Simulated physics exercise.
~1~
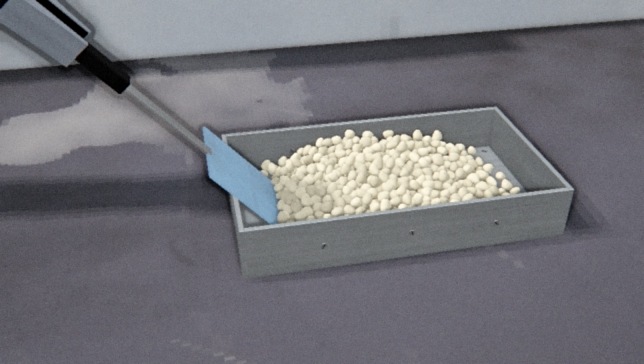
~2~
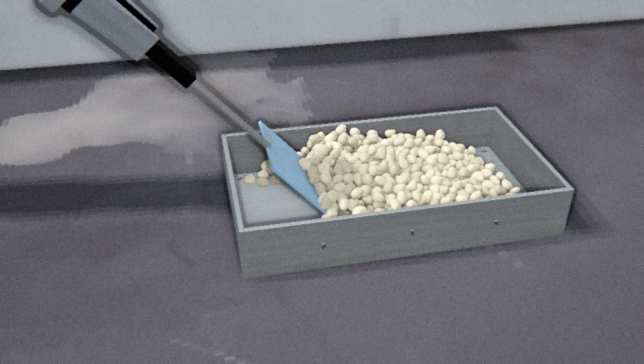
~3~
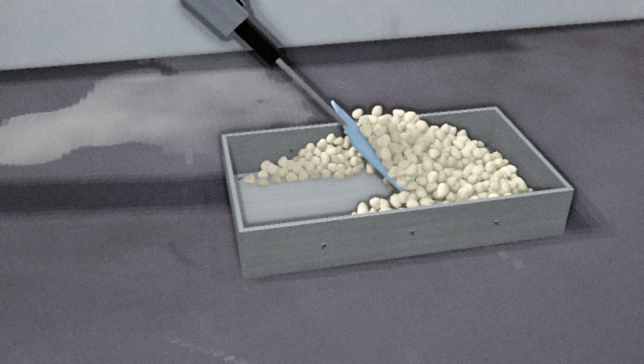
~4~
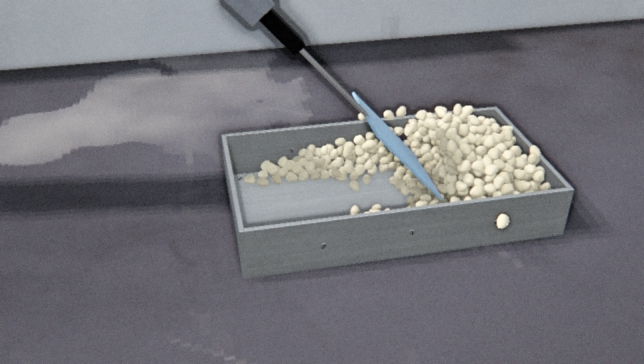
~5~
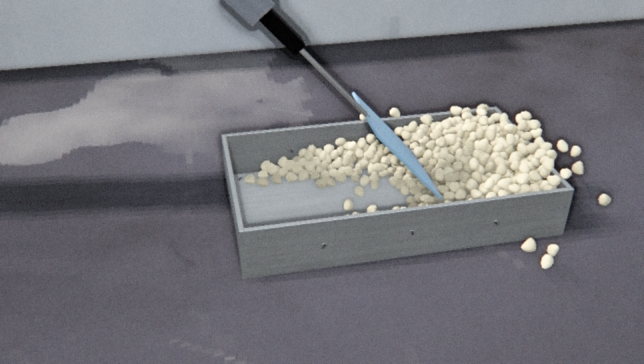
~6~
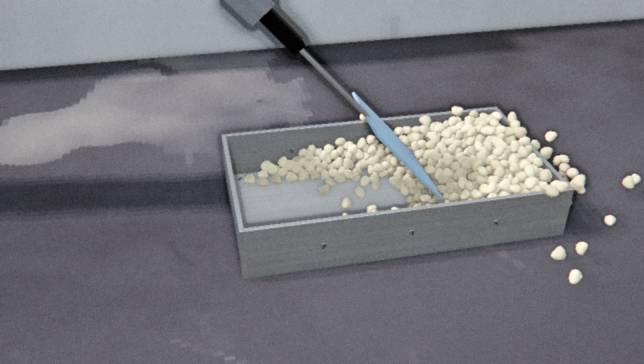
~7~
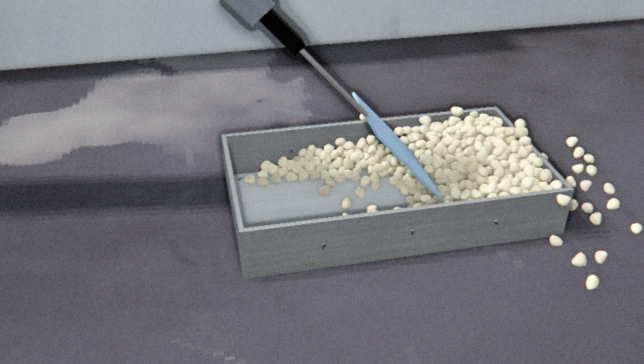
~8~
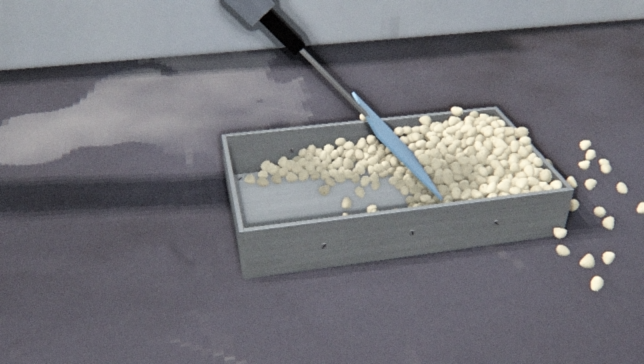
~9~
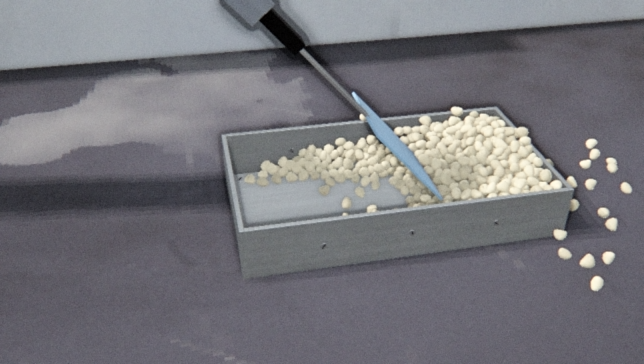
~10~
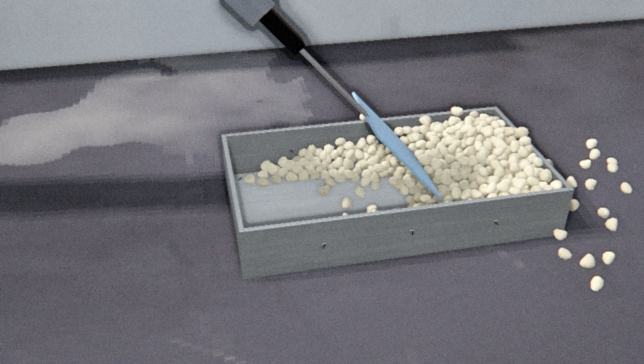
Robot-held blue spatula pushing pale dried beans rightward through a grey trough, heaping them up and spilling some over the right end.
